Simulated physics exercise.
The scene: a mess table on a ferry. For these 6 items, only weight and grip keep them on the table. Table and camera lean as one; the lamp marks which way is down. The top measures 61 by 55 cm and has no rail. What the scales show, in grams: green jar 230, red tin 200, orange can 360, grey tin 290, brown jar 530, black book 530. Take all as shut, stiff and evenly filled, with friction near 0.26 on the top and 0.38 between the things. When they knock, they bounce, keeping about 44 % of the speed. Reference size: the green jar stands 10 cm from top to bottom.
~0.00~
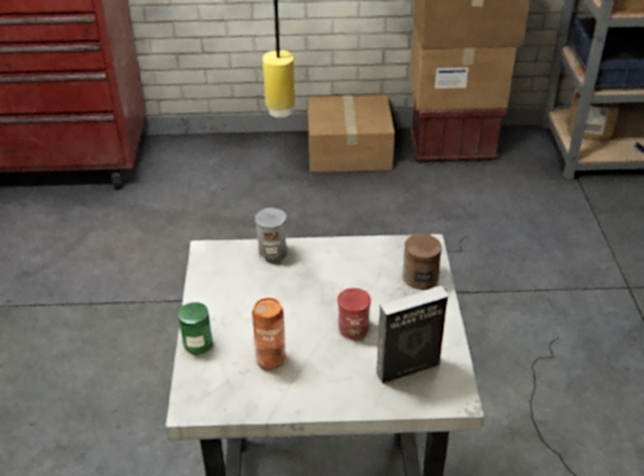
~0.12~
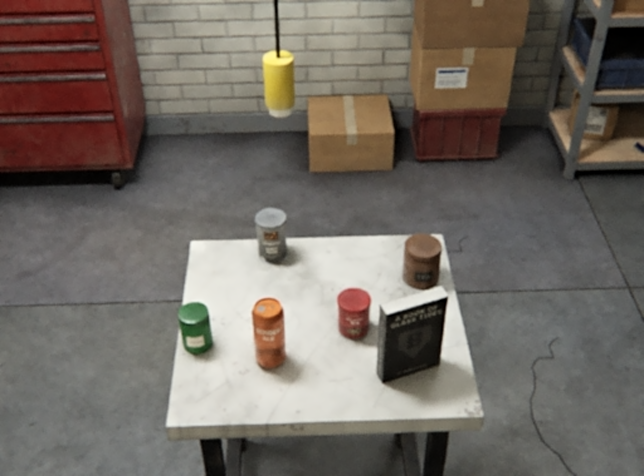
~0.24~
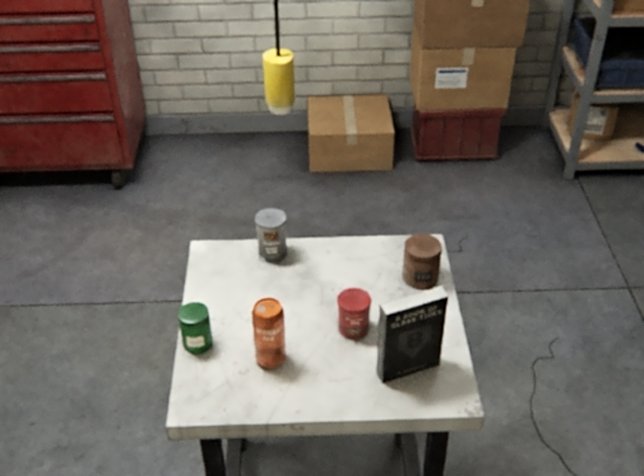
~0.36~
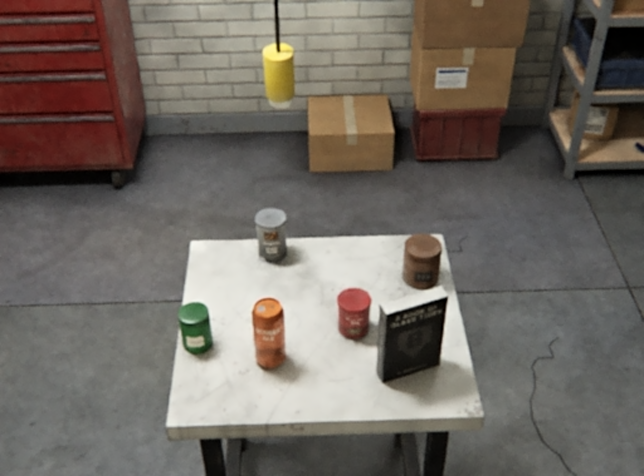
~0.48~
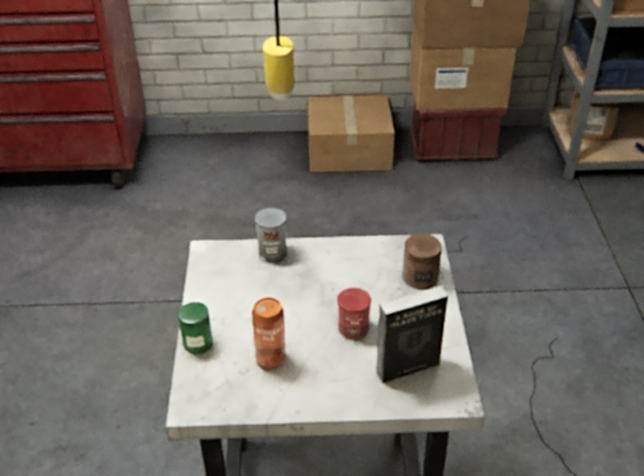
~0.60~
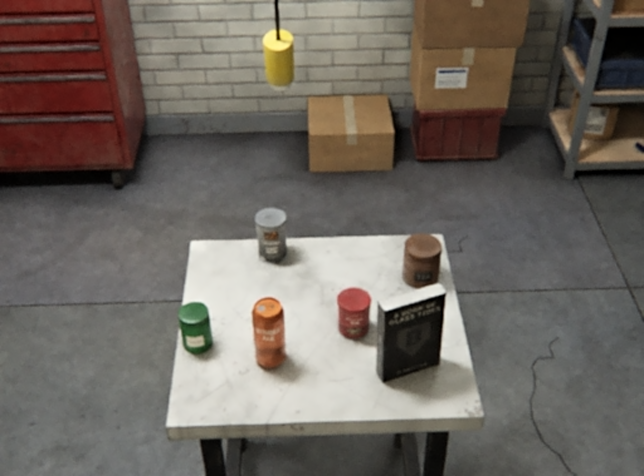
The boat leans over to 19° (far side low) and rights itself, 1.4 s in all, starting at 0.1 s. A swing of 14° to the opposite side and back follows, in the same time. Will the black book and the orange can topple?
The black book falls over, the orange can is still upright.
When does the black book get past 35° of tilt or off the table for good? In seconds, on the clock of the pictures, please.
At around 0.8 seconds on the pictures' clock.
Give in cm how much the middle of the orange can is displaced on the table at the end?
I'd put it at about 9 centimetres.
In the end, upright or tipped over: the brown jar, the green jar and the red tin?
Final state - brown jar: Remains on its base; green jar: Remains on its base; red tin: Remains on its base.
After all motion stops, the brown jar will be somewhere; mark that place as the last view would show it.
Roughly at (424, 222) in the last picture.
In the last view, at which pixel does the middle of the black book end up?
Around pixel (399, 257).
By 1.00 s, floor tilted 15°, far side down; black book on its side near (392, 291); orange can 5 cm from its spot near (270, 317); red tin 9 cm from its spot.
By 1.30 s, floor tilted 4°, far side down; grey tin now off the table; black book on its side near (402, 257); orange can 9 cm from its spot near (270, 302).
By 1.70 s, floor tilted 3°, near side down; black book on its side near (399, 256); orange can 9 cm from its spot near (270, 302); brown jar 15 cm from its spot.
When it is over (3.4 s), off the table and tipped over, grey tin; lying over on the table, black book; not toppled but over 5 cm from the start, green jar, red tin, orange can and brown jar. End places, in pixels of the last picture, black book near (399, 257), orange can near (270, 303).
